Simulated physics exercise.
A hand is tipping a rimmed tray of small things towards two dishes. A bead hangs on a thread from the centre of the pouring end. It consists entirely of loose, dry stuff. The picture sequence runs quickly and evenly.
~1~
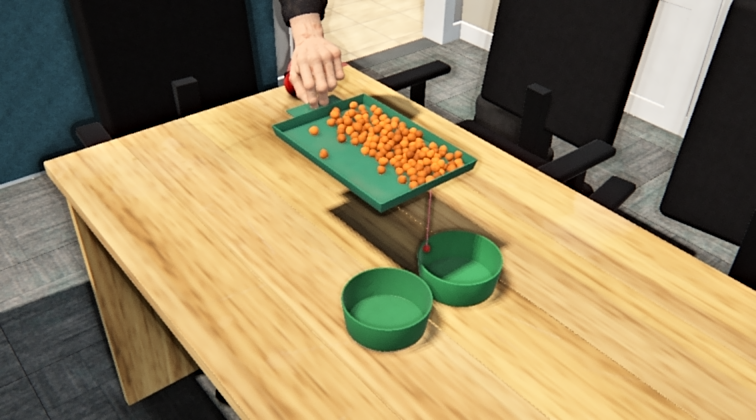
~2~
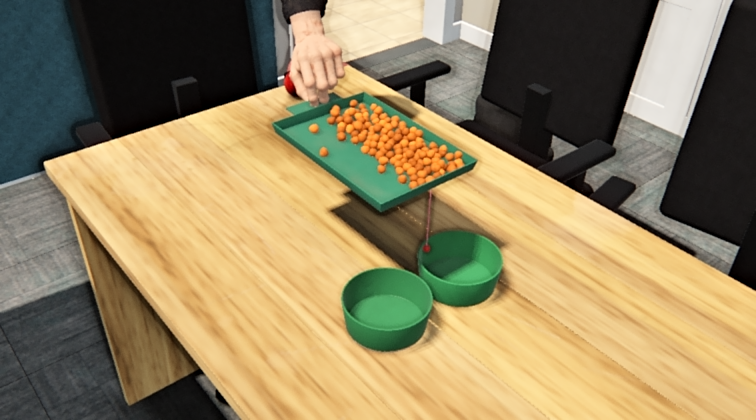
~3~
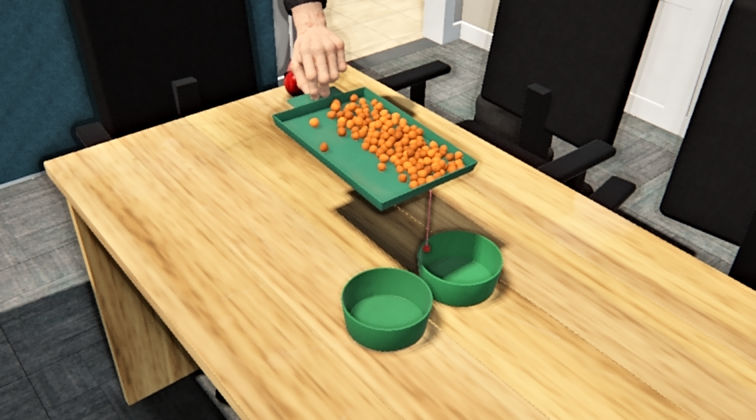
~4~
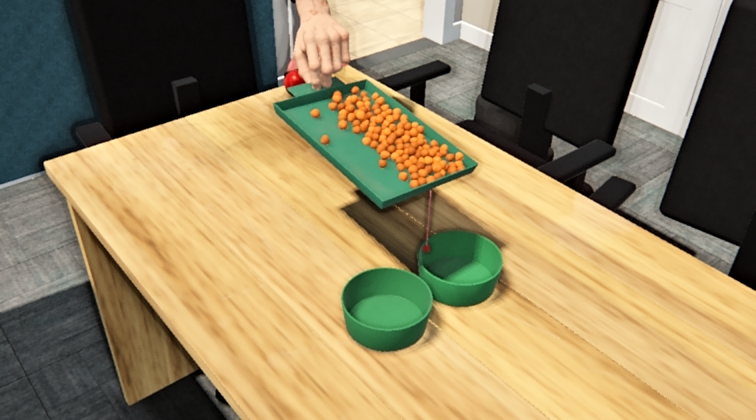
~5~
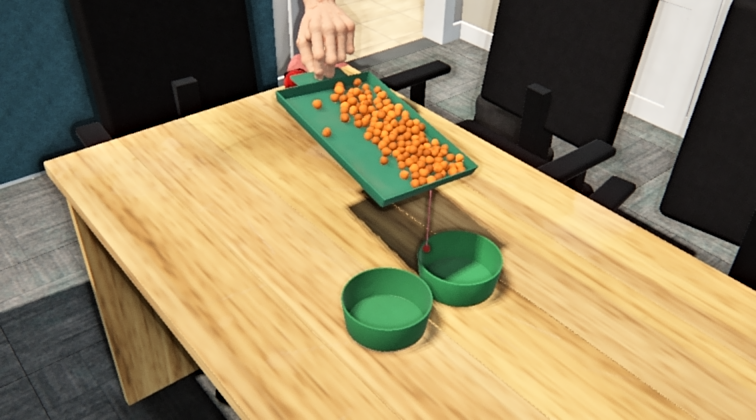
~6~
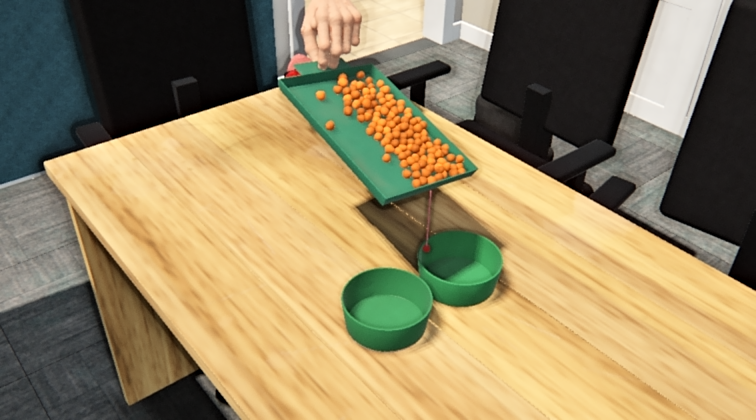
The clip opens on a hand holding a green rimmed tray of small orange balls above a wooden table, near two green dishes and a hanging thread. The tray stays almost level at first, then the hand gradually raises its far end, while the balls barely shift and the dishes remain still.
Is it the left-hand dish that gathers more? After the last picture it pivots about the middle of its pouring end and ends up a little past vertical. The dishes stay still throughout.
No.
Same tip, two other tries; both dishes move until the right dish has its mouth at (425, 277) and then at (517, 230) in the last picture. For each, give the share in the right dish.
Roughly 10% on the first try and 30% on the second.
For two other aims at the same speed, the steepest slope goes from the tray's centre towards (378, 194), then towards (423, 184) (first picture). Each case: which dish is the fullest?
The leftmost dish; the rightmost dish.
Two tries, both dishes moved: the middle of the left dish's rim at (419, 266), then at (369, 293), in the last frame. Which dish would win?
At the first spot the right-side one comes out ahead, at the second spot the right-side one.
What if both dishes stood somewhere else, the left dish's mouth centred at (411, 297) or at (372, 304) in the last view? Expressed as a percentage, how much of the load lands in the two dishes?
80 and 40 in a hundred, in turn.
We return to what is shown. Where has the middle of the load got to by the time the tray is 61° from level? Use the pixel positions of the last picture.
Mark it at roughly (438, 129) in the final frame.
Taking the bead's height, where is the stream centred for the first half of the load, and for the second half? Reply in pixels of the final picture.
Early half: (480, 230); late half: (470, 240).
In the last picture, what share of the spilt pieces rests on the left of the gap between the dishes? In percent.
0 per cent, roughly.
Just after the last frame, tray tipped steeply; almost all on the tray; just a few in the right dish; just a few in the air.
A moment on, tray tipped right over; roughly a third on the tray; roughly a quarter in the right dish; about a tenth outside both; roughly a third in the air.
Further on, tray tipped past a quarter turn; roughly two thirds in the right dish; roughly a quarter outside both.
When it is over, tray tipped past a quarter turn; not one in the left dish; roughly two thirds in the right dish; roughly a quarter outside both.
